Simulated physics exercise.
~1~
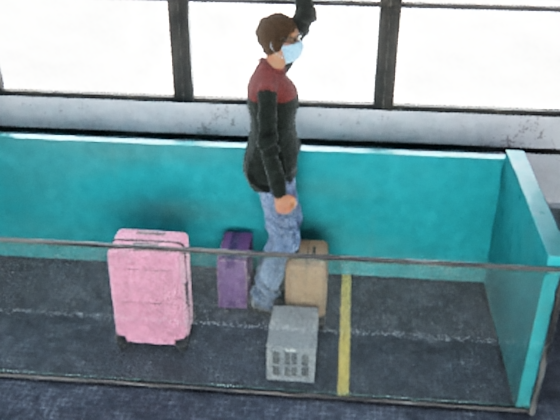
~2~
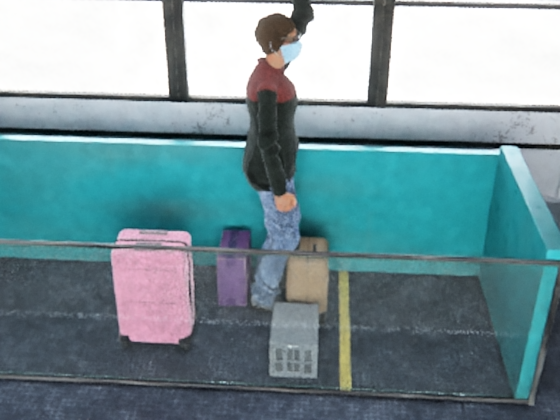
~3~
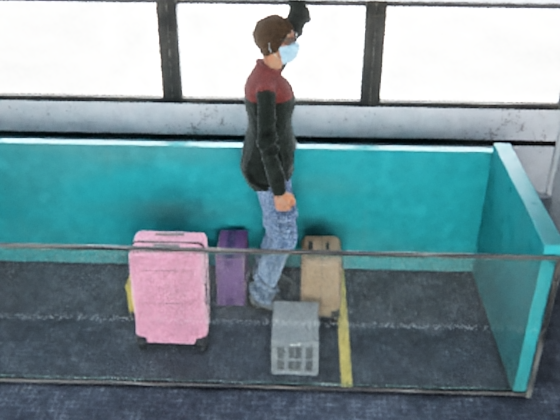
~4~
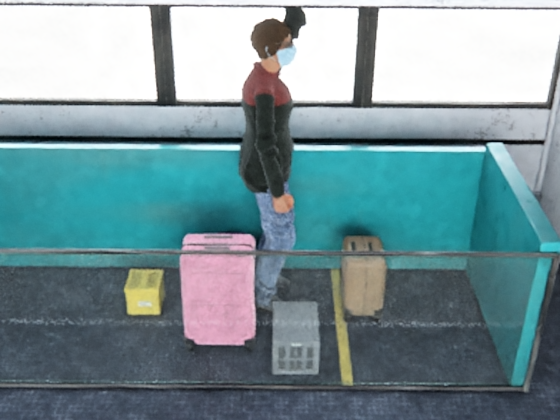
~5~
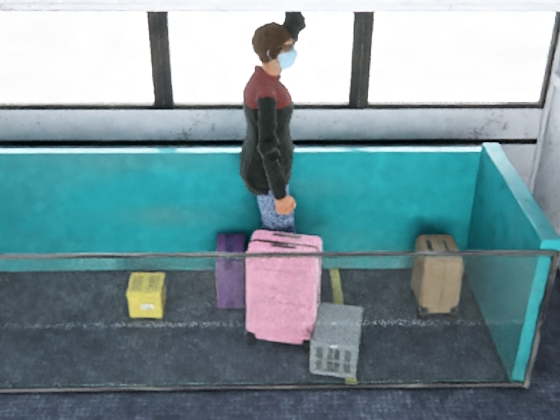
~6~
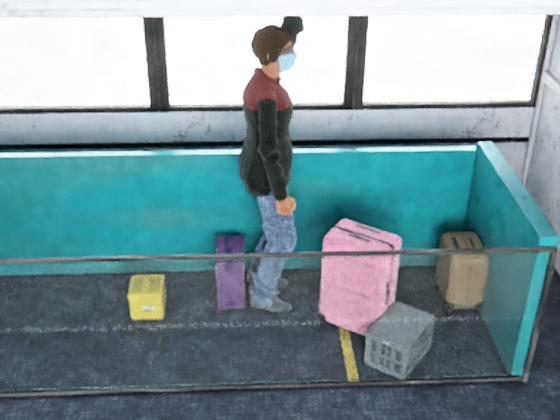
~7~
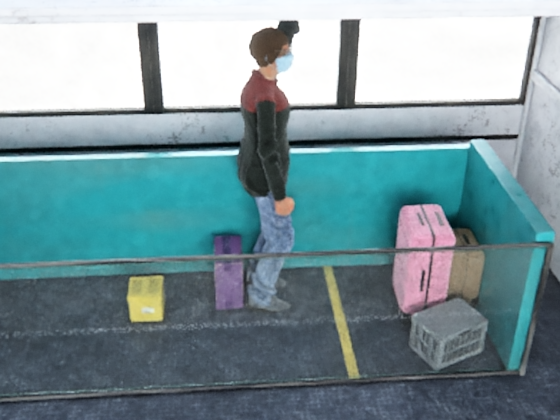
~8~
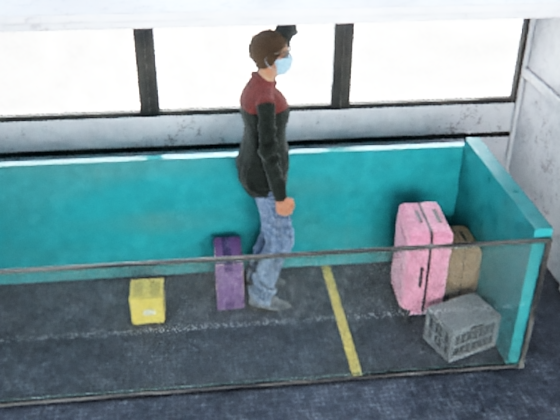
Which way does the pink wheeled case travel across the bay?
The pink wheeled case travels to the right, passing in front of the traveller and ending up near the right end wall.
At first, a masked traveller stands with one arm raised in a turquoise-walled bay, among a pink wheeled case, a smaller brown one, a grey crate and an upright purple box. The pink and brown cases start rolling right, and a yellow container comes into view behind the pink one. The brown case crosses the yellow line, then the pink case passes in front of the traveller as the crate slides right too. The pink case and crate turn as they cross the line. All three end bunched at the right wall, while the purple box and yellow container remain left of the line.
